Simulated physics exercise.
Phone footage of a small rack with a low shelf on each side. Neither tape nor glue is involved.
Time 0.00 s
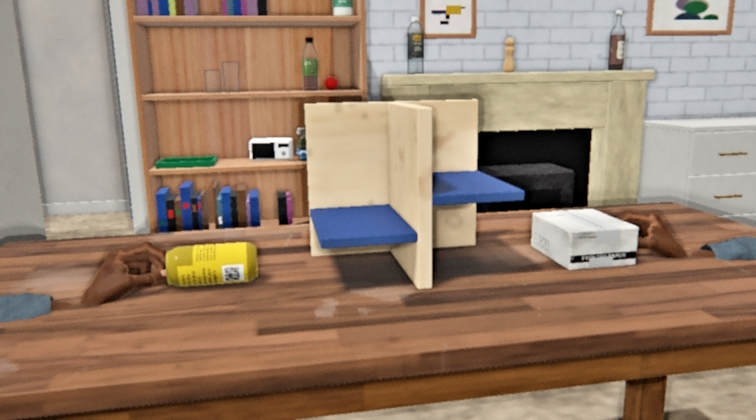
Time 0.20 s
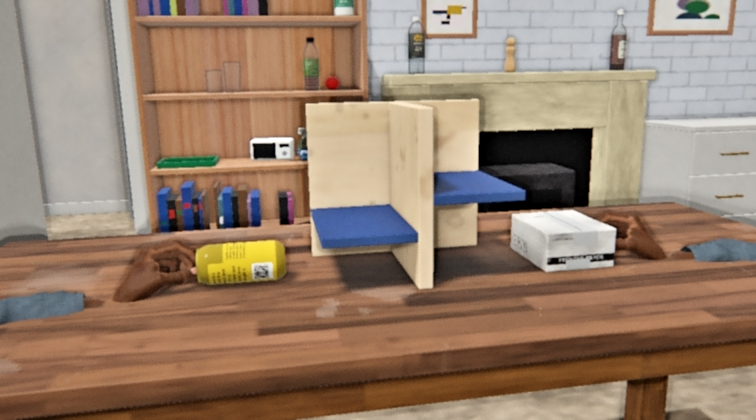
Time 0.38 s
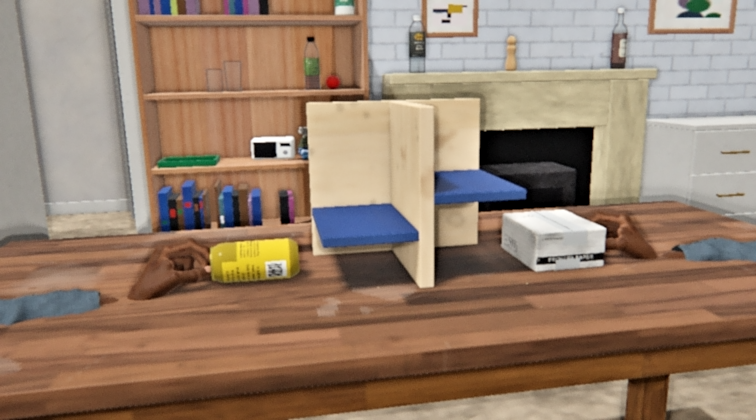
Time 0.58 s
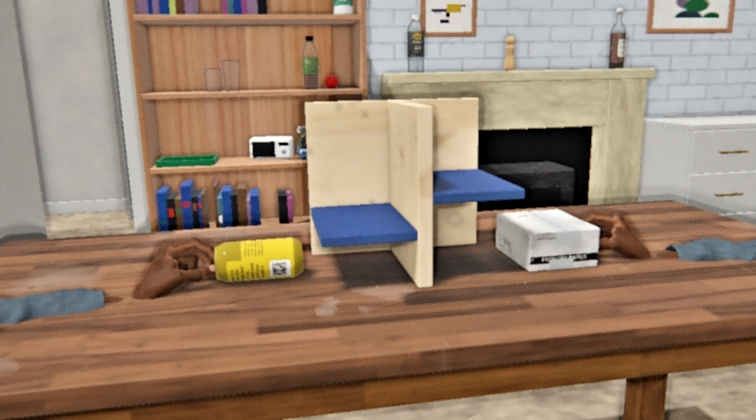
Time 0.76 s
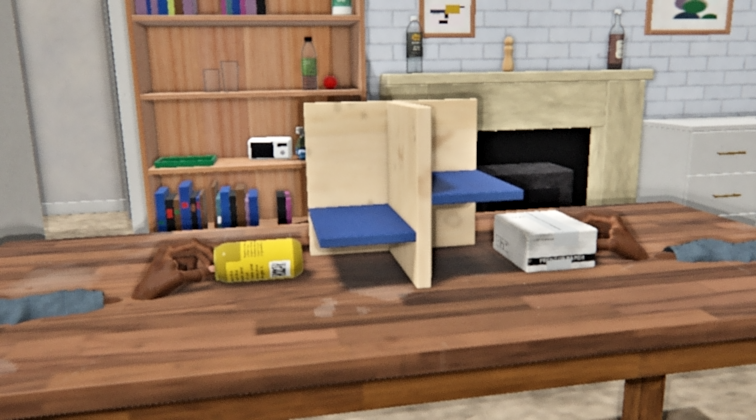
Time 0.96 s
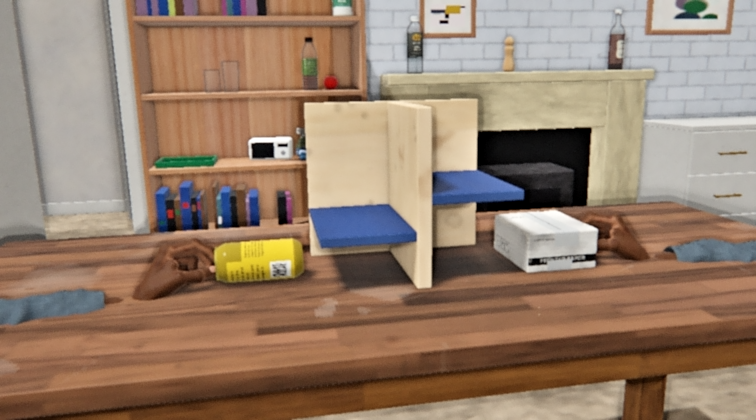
A yellow can on the left and a white box on the right were slid by two hands a short way inward across a wooden table toward a small blue-shelved rack, then stayed nearly still.
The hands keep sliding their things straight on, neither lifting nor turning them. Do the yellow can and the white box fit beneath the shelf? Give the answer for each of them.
Result: The yellow can fits, the white box fits.
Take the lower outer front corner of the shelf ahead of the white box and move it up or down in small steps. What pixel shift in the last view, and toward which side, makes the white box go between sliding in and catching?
Roughly 40 pixels, downward.
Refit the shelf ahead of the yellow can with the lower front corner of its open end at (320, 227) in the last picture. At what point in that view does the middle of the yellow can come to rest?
It finishes near (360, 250).
Around 1.32 s, yellow can sliding up to the opening near (290, 259); white box sliding up to the opening near (517, 242).
Around 1.56 s, yellow can part of the way in near (325, 256); white box part of the way in near (486, 244).
Finally (2.2 s), the yellow can slides in, near (357, 254); the white box slides in, near (458, 246).
